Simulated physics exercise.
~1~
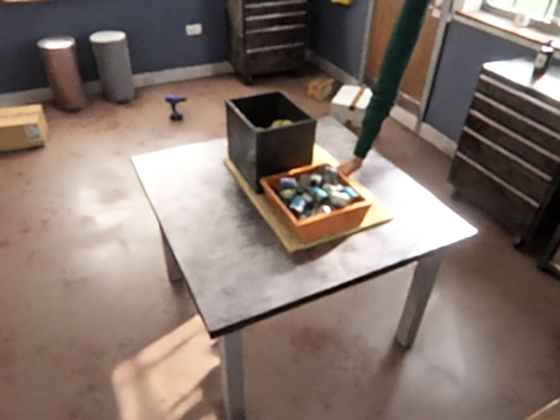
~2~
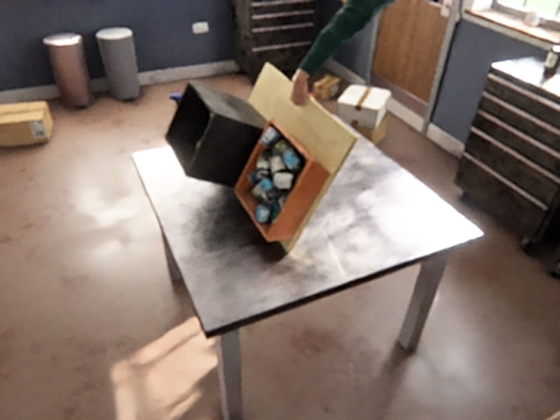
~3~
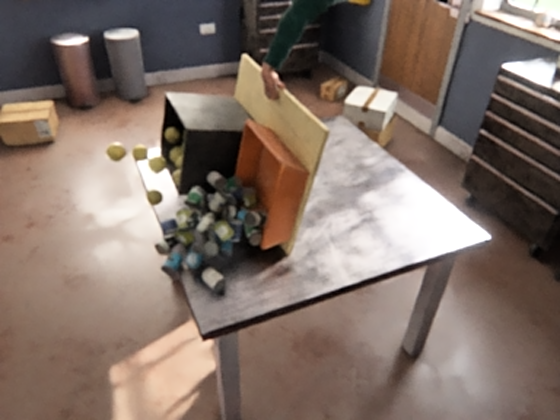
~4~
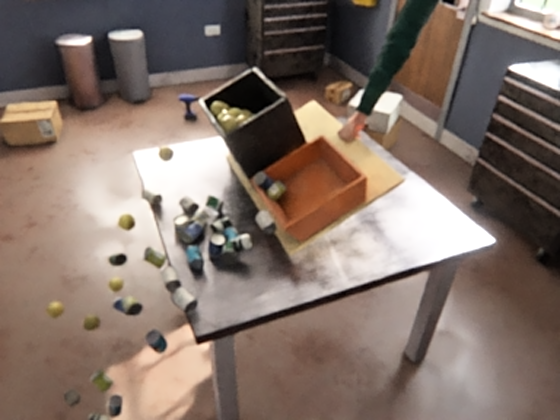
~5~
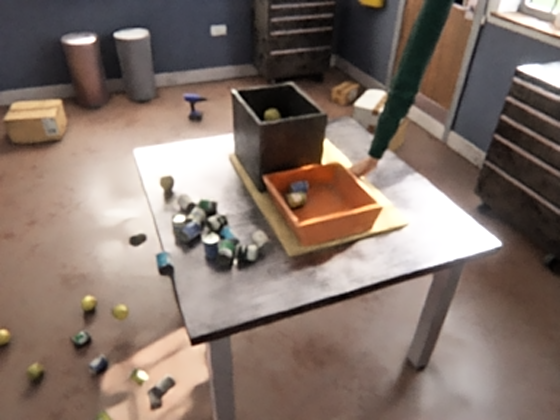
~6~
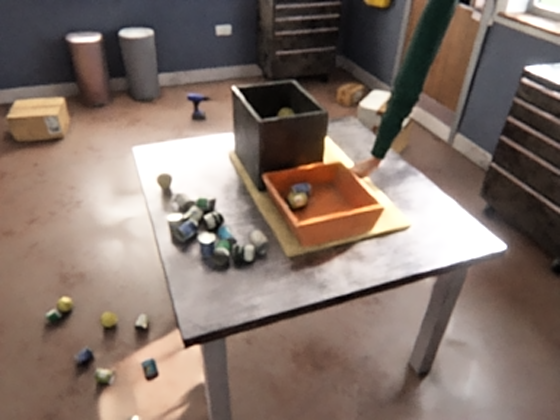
A hand tipped up a board holding a black crate and an orange crate, spilling most of the small tins and a few yellow apples leftward onto the table and floor, then lowered it flat, leaving a few tins in the orange crate.
